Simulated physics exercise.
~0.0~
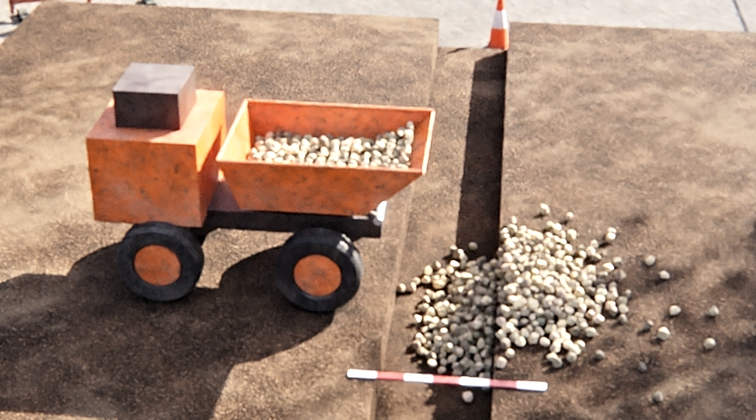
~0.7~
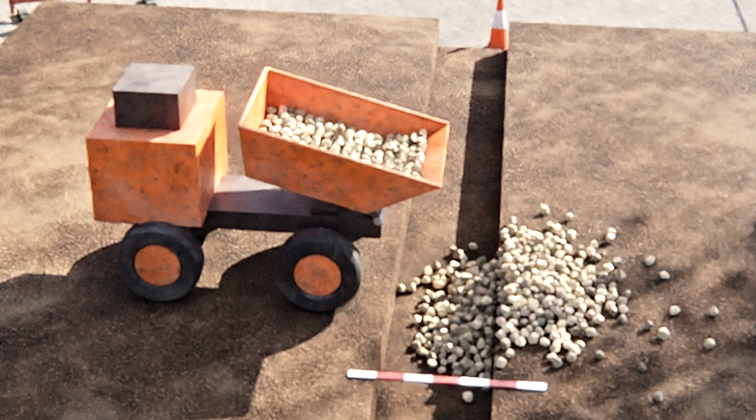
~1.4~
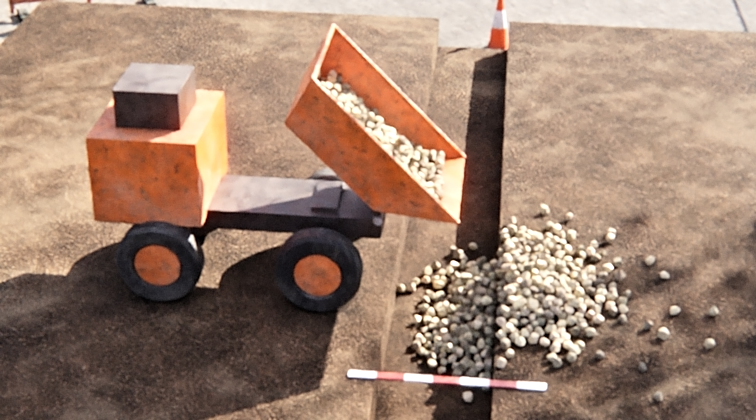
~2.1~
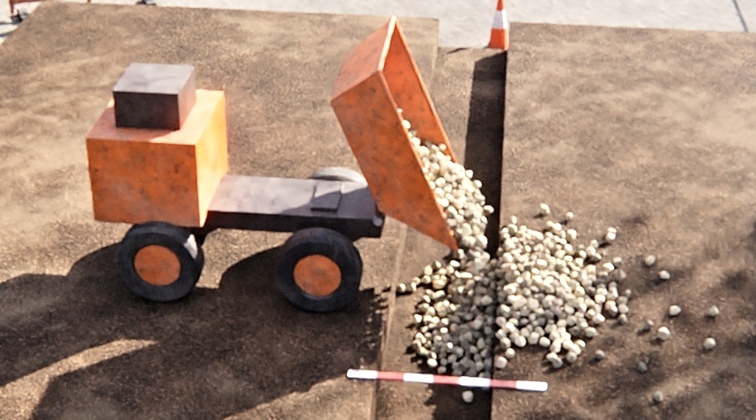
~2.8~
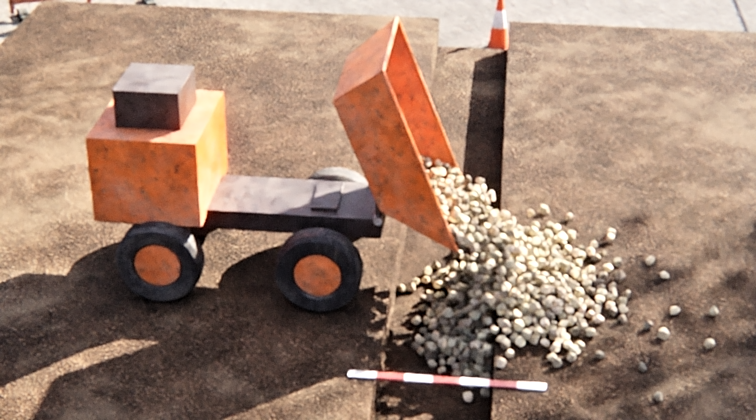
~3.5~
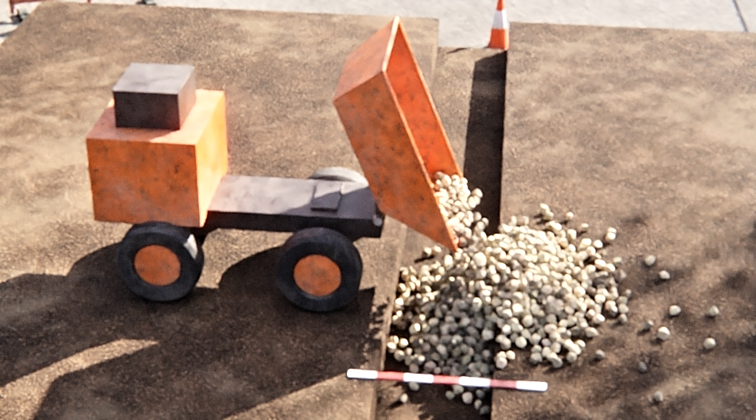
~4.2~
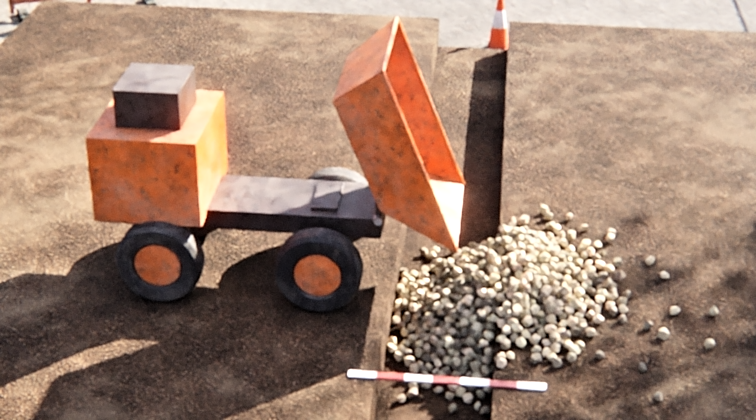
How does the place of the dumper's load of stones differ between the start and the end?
At the start the load sits in the dumper's skip, and by the end it lies lower and farther right, in and around the trench with the earlier heap.
